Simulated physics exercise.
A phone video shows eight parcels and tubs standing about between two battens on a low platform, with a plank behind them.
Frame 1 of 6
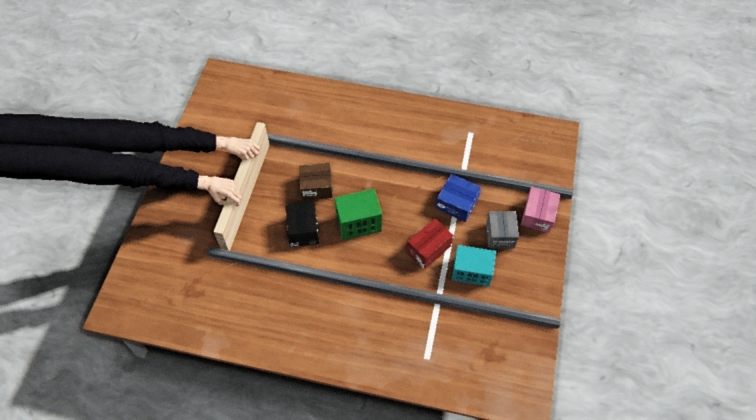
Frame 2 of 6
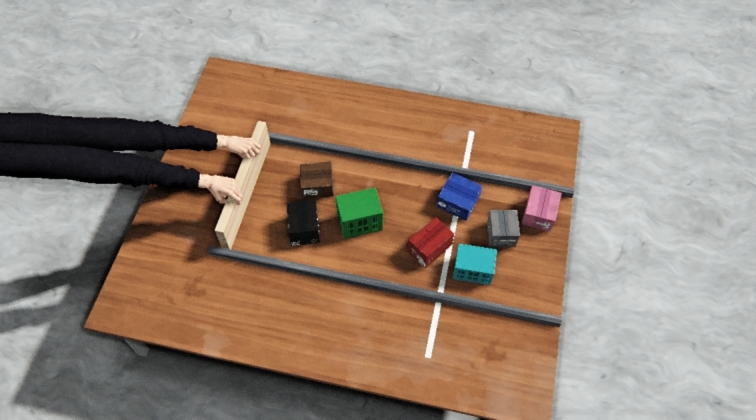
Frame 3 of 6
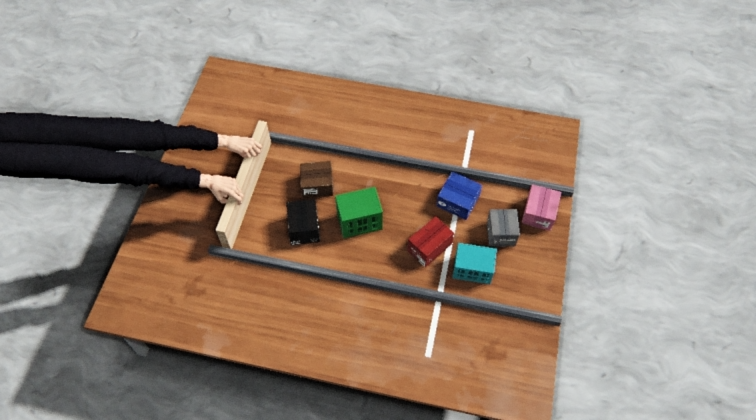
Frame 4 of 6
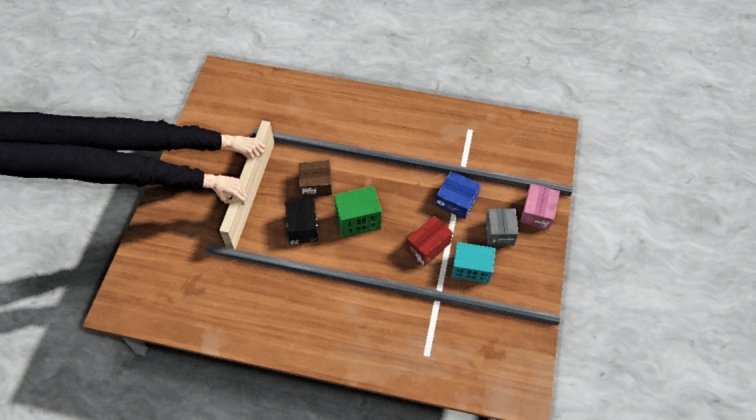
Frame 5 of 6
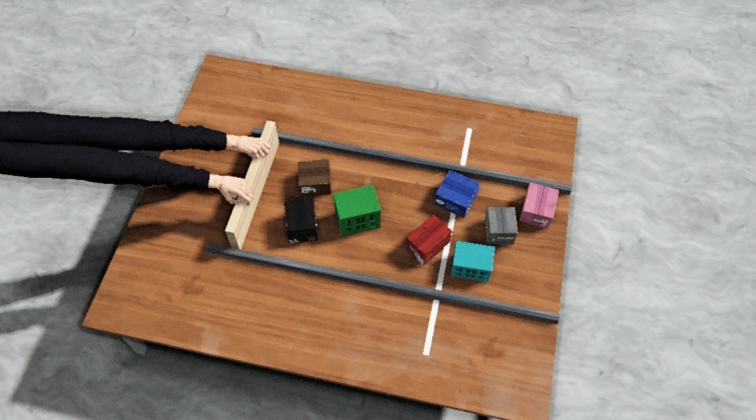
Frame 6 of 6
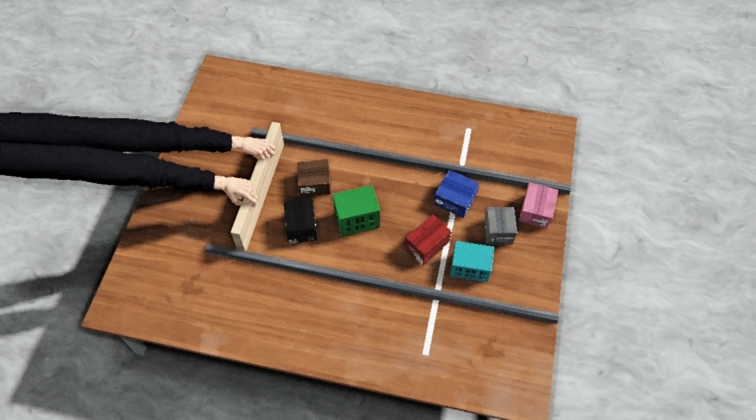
A pale plank, held upright by two hands reaching in from the left, slides slightly rightward across a wooden platform seen from above at an angle. Eight boxes stand between two dark battens: brown, black and green nearer the plank, with blue, red, turquoise, grey and pink farther right around a white tape line. The boxes keep their places, while the view shifts very slightly.
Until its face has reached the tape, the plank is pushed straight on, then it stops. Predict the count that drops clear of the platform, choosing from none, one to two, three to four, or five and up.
Nothing is pushed off.
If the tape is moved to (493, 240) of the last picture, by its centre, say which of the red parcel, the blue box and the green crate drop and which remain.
Well, the red parcel hangs in there, the blue box hangs in there, and the green crate hangs in there.
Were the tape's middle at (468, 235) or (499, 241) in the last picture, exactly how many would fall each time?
In order, the counts are 0 and 3.
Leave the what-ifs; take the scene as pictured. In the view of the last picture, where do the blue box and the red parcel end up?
I'd put one close to (505, 196) and the other close to (499, 256).
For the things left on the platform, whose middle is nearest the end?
It is the pink parcel.
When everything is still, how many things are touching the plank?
That makes 2.
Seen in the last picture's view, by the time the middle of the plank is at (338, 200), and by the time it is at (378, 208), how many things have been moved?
The count reaches 3 first and 4 second.
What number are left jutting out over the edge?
The total here is 0.
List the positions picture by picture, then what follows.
Pink parcel (541, 210); grey box (502, 230); turquoise crate (474, 266); plank (244, 186); tape (451, 235), in the first picture.
Grey box (503, 229); blue box (459, 197), in the second picture.
Turquoise crate (474, 264); black parcel (303, 222), in the third picture.
Pink parcel (540, 207); red parcel (429, 241), in the fourth picture.
Grey box (501, 226); brown box (315, 178), in the fifth picture.
Pink parcel (539, 206); grey box (500, 226); turquoise crate (472, 262); plank (259, 186); tape (449, 231), in the sixth picture.
A little later, none off yet; pink parcel at rest near (539, 206); grey box at rest near (500, 226); turquoise crate at rest near (472, 262).
Next, none off yet; pink parcel at rest near (539, 206); grey box at rest near (500, 226); turquoise crate shifted a little near (489, 274).
When it is over, the number that fall off is zero.
